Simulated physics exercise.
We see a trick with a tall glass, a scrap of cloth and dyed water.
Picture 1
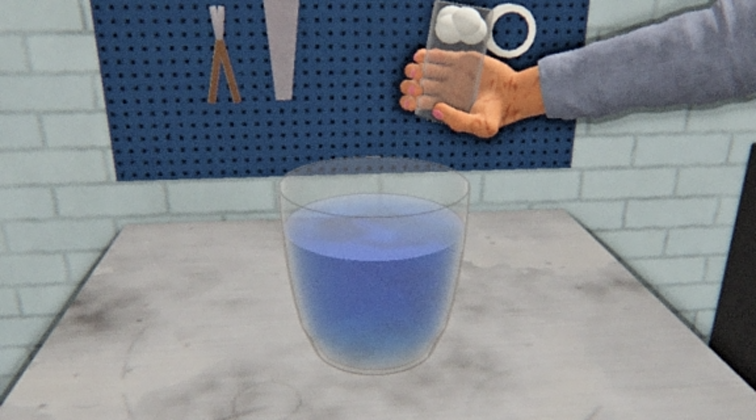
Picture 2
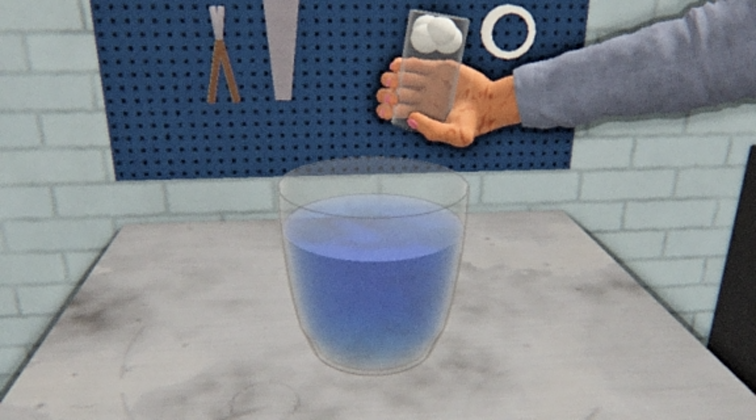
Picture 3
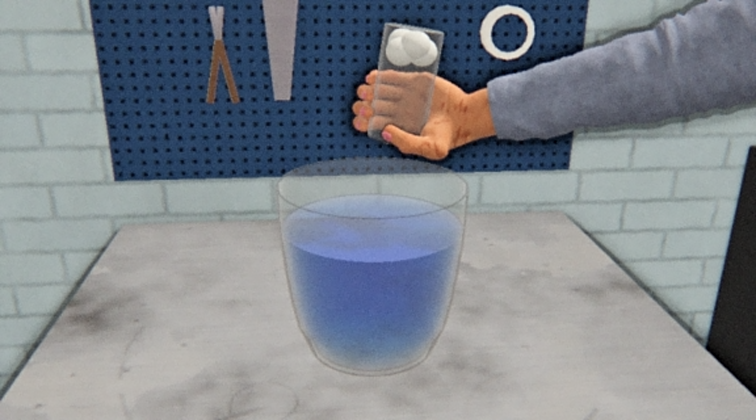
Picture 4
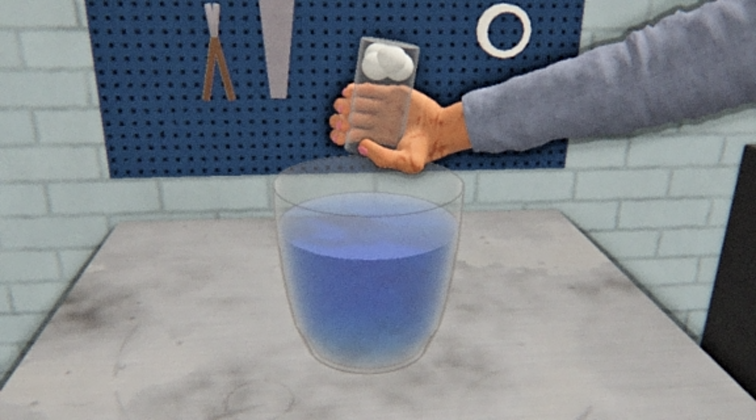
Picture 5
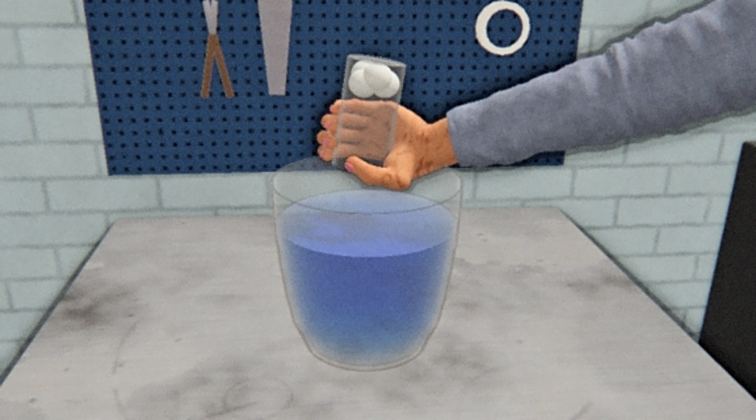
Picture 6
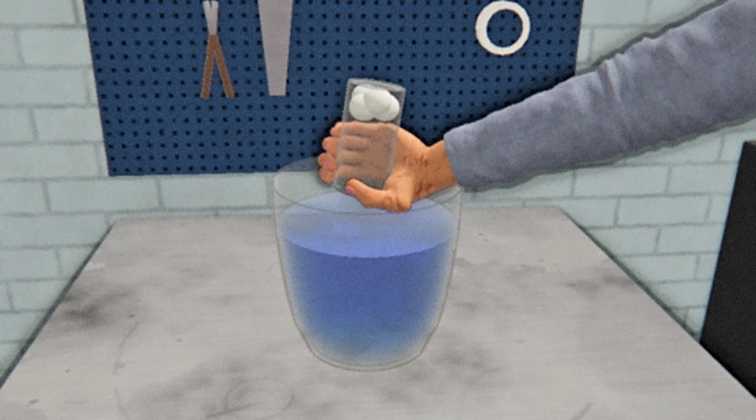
On a worn grey tabletop before a blue pegboard with tools, a clear basin holds blue water while a grey-sleeved hand holds a small upside-down glass with white cloth inside, up and to the right. The hand moves left and down, then lowers the glass further until it is just above the water.
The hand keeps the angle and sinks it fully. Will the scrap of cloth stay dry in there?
Yes.
Next, the tall glass enters the dyed water.
After that, air is trapped inside and holds the level down.
Finally, the tall glass is under, still full of air, and the scrap of cloth is dry.
